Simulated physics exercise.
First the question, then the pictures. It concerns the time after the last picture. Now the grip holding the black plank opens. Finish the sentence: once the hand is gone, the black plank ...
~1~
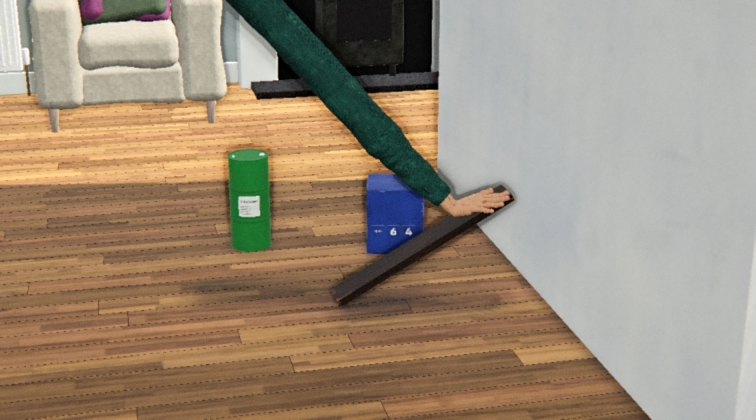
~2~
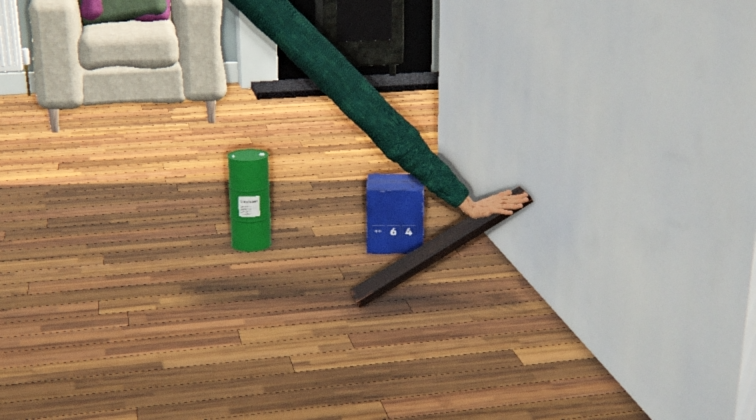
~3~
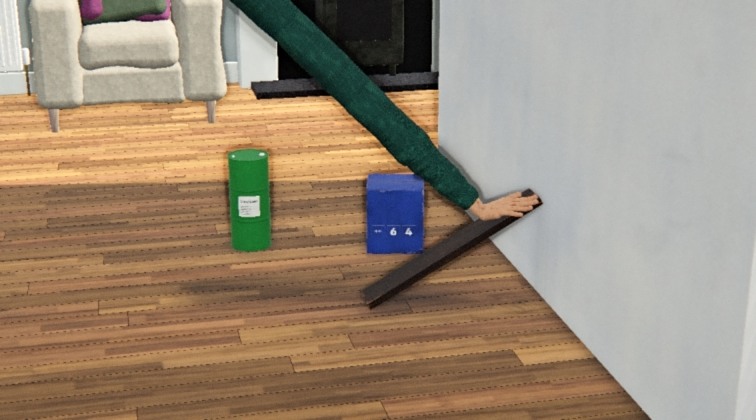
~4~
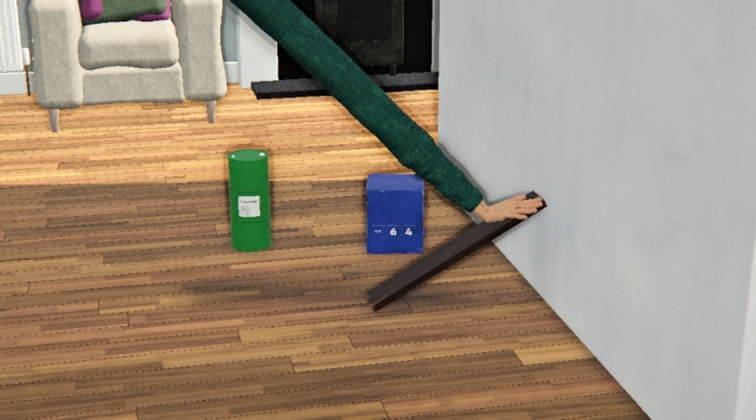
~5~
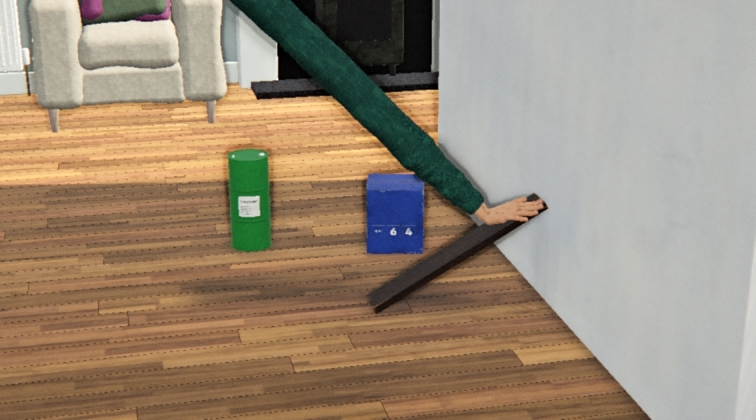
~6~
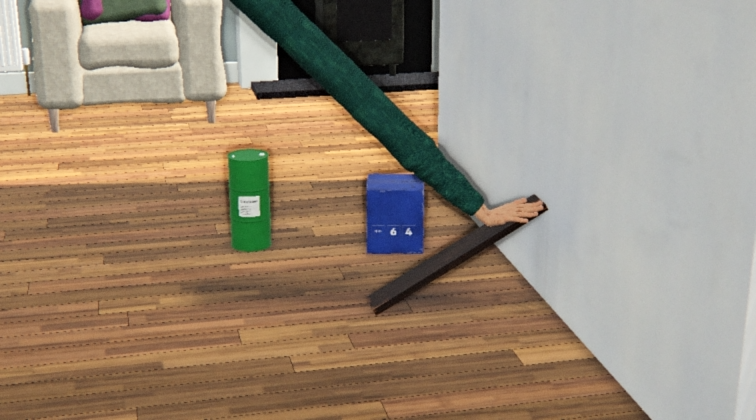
The black plank slides down.
Then, 0.30 s past the last view, black plank leaning 15° more than when let go near (447, 278).
Then, 0.40 s past the last view, black plank leaning 29° more than when let go near (444, 298).
Then, 0.50 s past the last view, as before.
Finally, moved from the start, black plank; the other 2 still in place. Final places as the last picture's camera would see them, black plank near (444, 299). The plank slips out.
